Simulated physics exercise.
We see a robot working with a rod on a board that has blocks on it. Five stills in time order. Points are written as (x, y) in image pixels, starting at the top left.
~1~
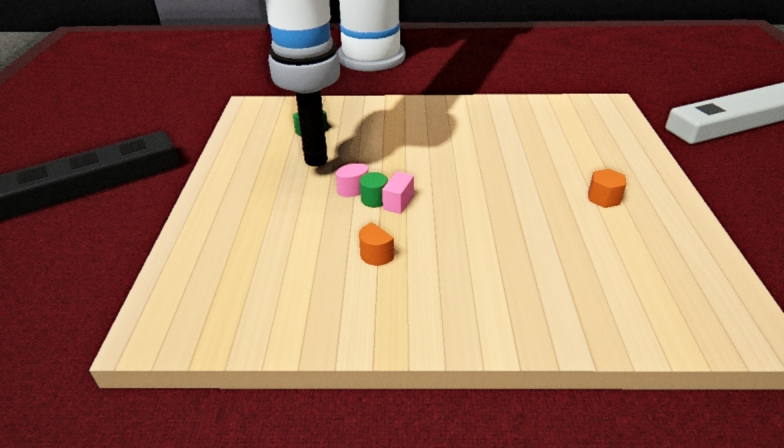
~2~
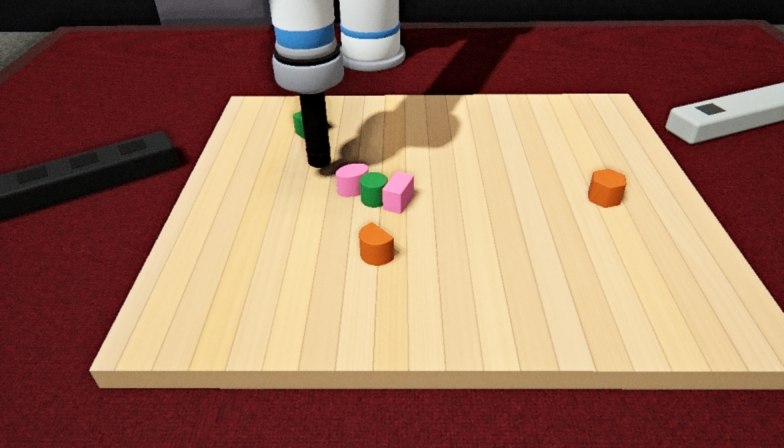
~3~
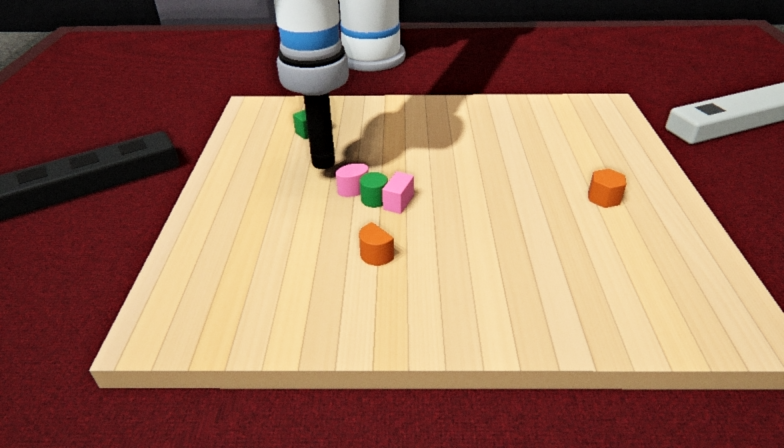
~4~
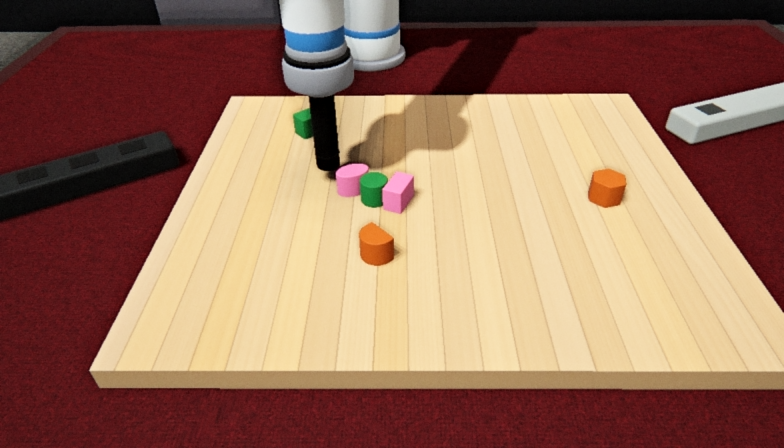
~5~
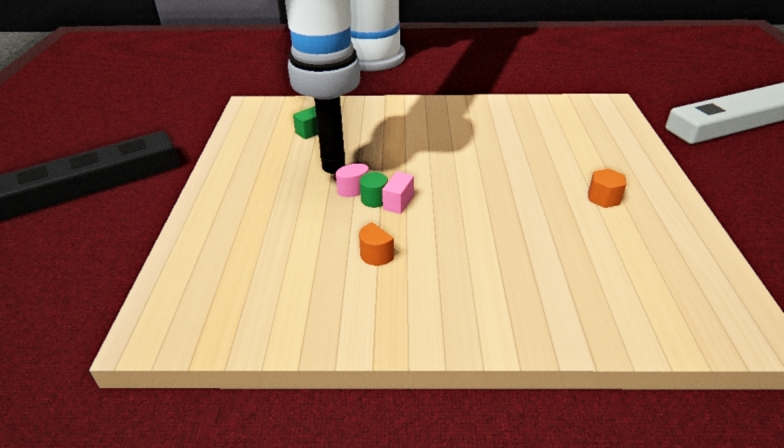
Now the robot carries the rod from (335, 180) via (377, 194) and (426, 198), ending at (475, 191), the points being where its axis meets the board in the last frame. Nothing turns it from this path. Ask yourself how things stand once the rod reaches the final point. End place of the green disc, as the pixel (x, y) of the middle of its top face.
Expect it around (405, 205).
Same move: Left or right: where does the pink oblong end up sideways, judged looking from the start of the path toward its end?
Its sideways move is to the right.
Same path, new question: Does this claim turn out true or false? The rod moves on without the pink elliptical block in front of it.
This is true.
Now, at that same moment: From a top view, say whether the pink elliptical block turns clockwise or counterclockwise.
Looking from above, the answer is clockwise.
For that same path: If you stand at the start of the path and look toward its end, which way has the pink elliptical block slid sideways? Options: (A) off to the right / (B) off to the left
My answer is option A.
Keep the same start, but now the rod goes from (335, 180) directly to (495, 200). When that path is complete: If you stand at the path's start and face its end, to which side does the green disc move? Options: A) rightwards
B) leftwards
Letter A.
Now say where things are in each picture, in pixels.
In the first frame, rod tip at (316, 161); block tops, pink elliptical block at (352, 170); green disc at (374, 179); pink oblong at (399, 182).
In the second frame, rod at (320, 163); blocks unchanged.
In the third frame, rod at (324, 164); blocks unchanged.
In the fourth frame, rod at (329, 166); blocks unchanged.
In the fifth frame, rod at (334, 168); pink elliptical block at (352, 170); green disc at (374, 179); pink oblong at (399, 182).
The first path, step by step. One third of the way, rod at (377, 182); pink elliptical block at (387, 186), turned 15° clockwise; green disc at (401, 200); pink oblong at (419, 187), turned 45° anticlockwise.
Two thirds of the way, rod at (427, 185); pink elliptical block at (392, 190), turned 25° clockwise; green disc at (405, 205); pink oblong at (442, 193).
At the end, rod at (476, 178); pink elliptical block at (392, 190), turned 25° clockwise; green disc at (405, 205); pink oblong at (447, 193), turned 25° clockwise.
